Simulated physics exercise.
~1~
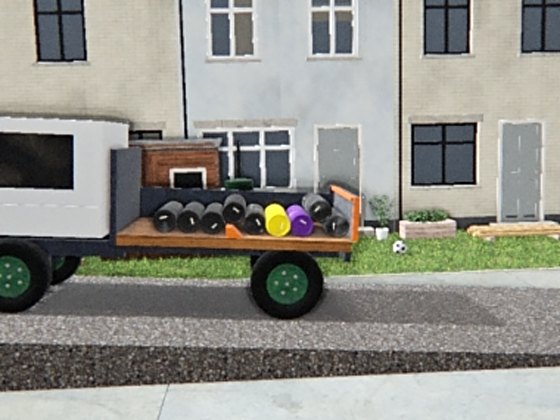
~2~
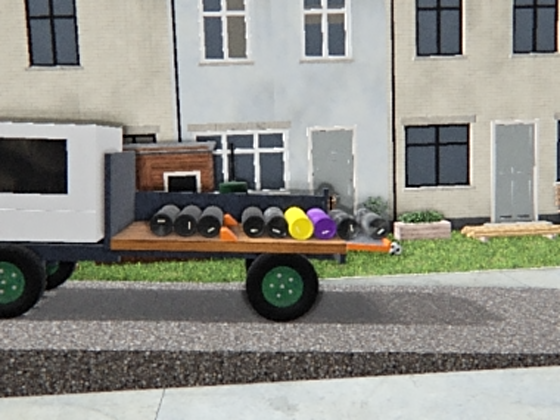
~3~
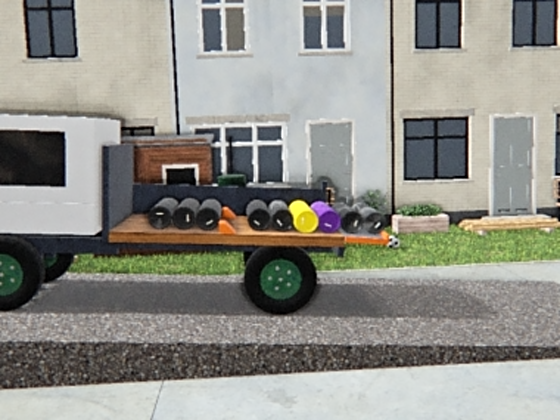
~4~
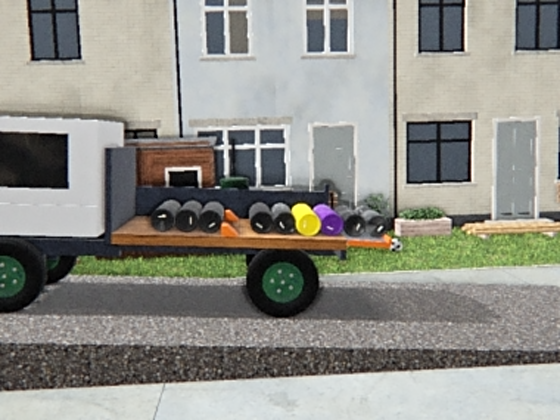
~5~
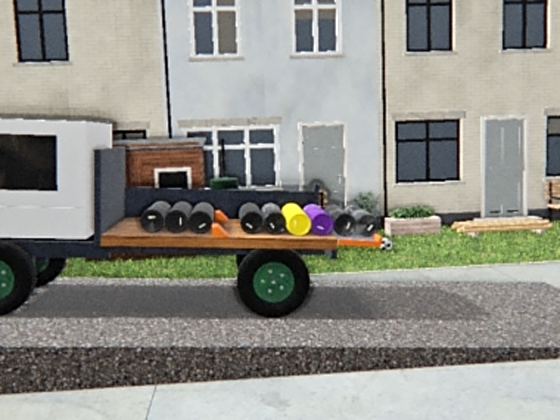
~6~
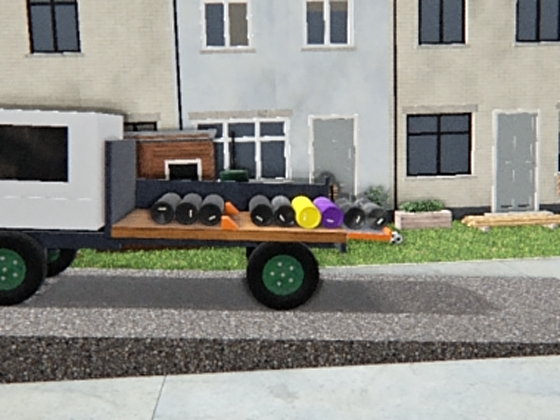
In the video, a flatbed pick-up stands before a row of houses as its orange-edged tailgate drops flat, and the dark, yellow and purple cylinders behind an orange chock roll a short way right, then stop and stay aboard, with none falling off.
